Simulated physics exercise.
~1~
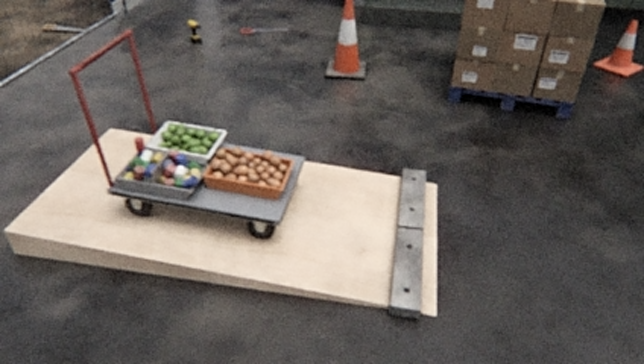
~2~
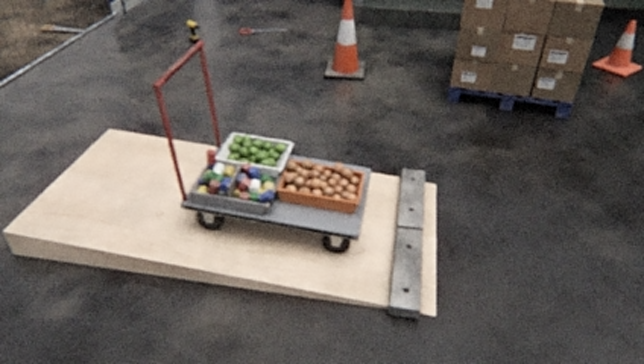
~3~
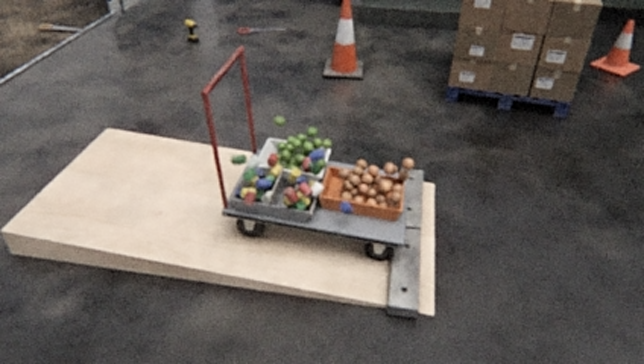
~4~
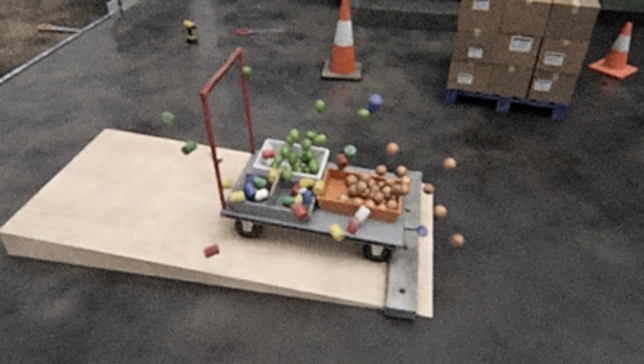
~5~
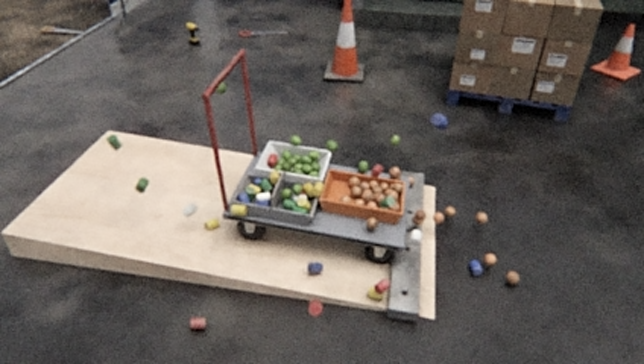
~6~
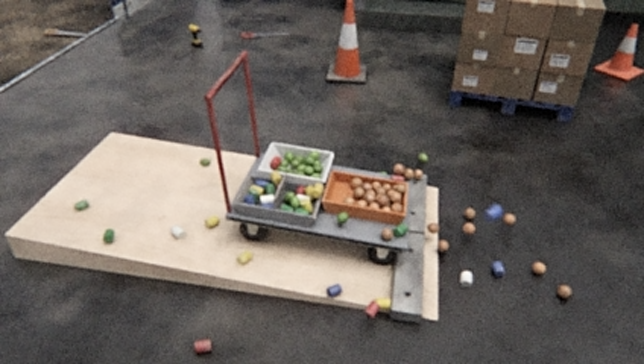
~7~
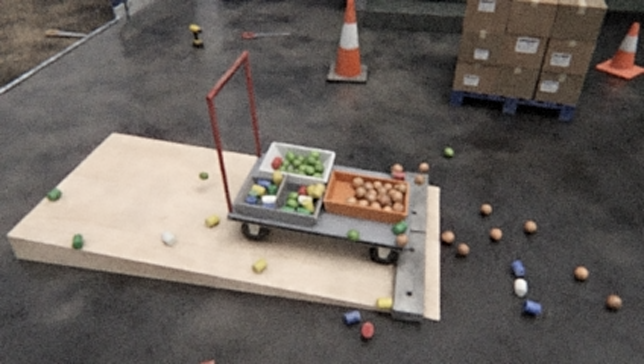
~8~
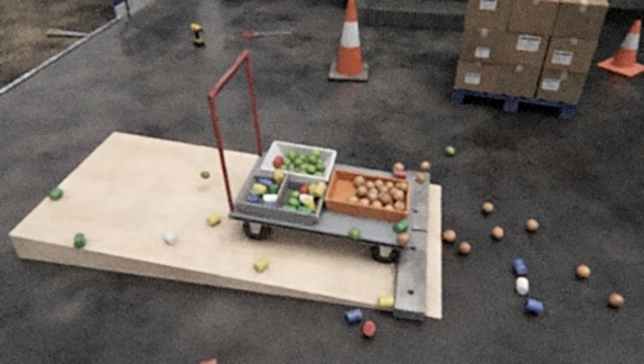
A trolley rolls down a ramp into a beam and stops, scattering onions, limes and jars.
